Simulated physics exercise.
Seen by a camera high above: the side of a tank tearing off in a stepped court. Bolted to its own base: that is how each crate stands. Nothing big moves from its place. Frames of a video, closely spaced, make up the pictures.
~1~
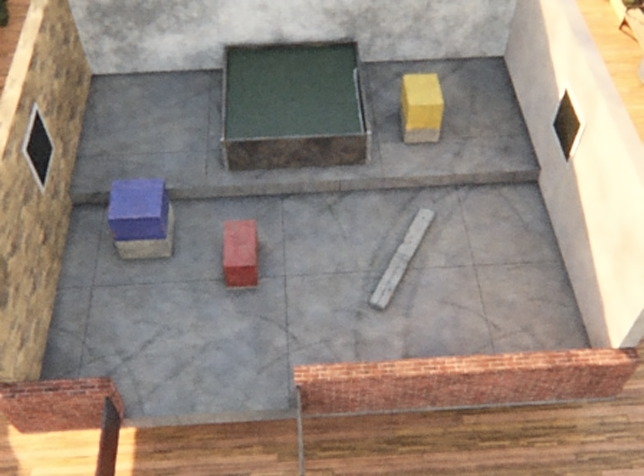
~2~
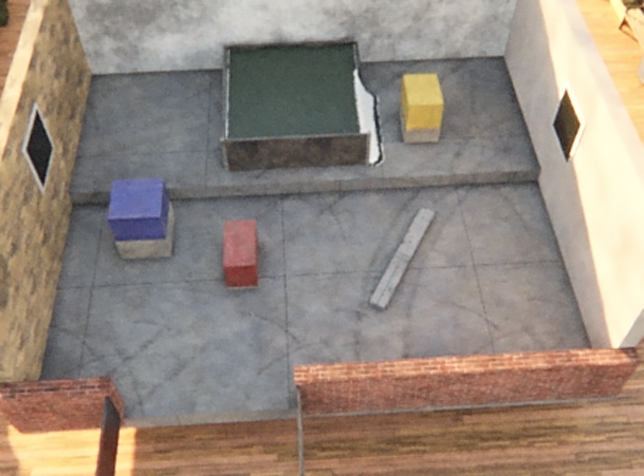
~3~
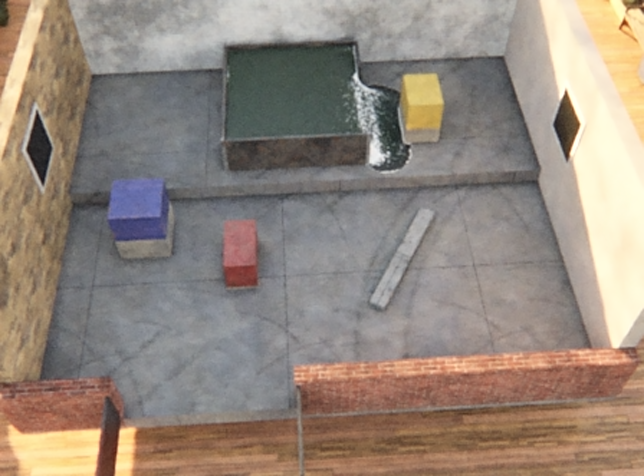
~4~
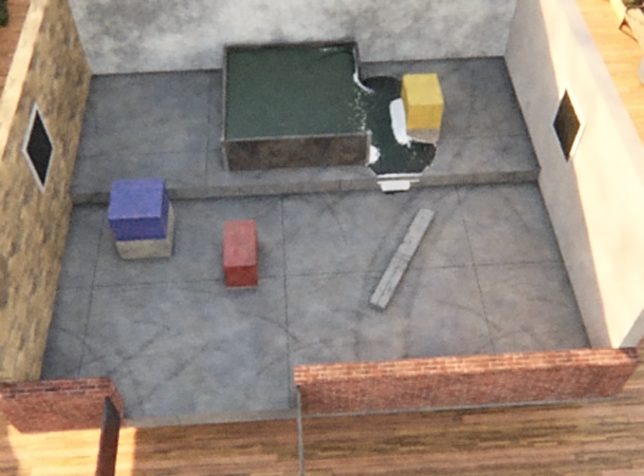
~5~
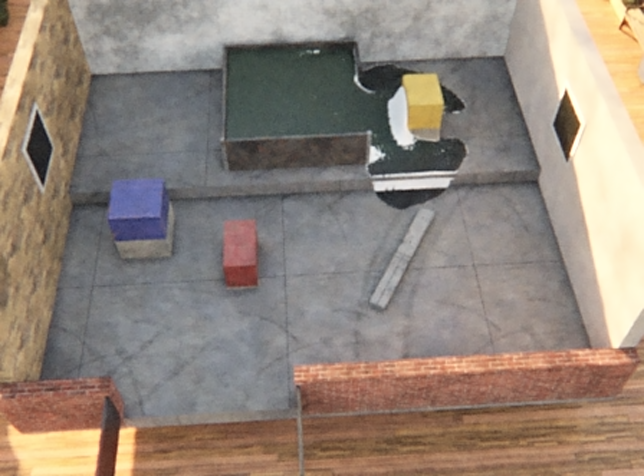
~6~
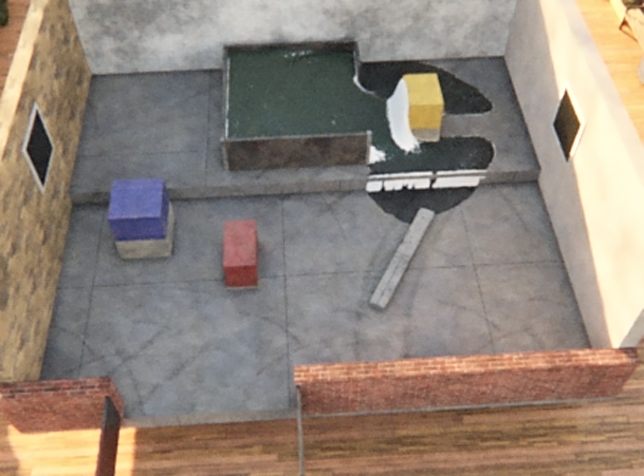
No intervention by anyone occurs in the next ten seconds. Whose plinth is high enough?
At the end, the red crate will come out wet; the blue crate will come out dry; the yellow crate will come out wet.
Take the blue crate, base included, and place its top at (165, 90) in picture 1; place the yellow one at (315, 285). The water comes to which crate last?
Answer: The blue-painted one.
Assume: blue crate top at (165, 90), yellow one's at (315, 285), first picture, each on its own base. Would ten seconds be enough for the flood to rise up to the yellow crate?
Simply put, the yellow crate is not wetted.
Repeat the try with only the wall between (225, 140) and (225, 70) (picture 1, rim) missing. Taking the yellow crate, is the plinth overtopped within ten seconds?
The yellow crate is not reached.
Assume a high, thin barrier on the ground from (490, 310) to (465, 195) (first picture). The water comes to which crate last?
That would be the one in blue.
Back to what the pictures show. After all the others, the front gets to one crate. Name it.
I say the crate marked blue.
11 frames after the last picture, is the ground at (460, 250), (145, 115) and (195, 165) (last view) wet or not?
Result by point, in sequence: Waterlogged, then unwetted, then unwetted.
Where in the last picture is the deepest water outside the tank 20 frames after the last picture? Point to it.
Near (596, 374).
A moment on, water covers 20 % of the floor; the red crate not reached, the blue crate not reached, the yellow crate water round its plinth.
Next, water covers 35 % of the floor; the red crate not reached, the blue crate not reached, the yellow crate water round its plinth.
Then, water covers 50 % of the floor; the red crate not reached, the blue crate not reached, the yellow crate water round its plinth.
Later, water covers 60 % of the floor; the red crate water round its plinth, the blue crate not reached, the yellow crate water round its plinth.
In the end, water covers 80 % of the floor; the red crate was topped, the blue crate stayed above the water, the yellow crate was topped.
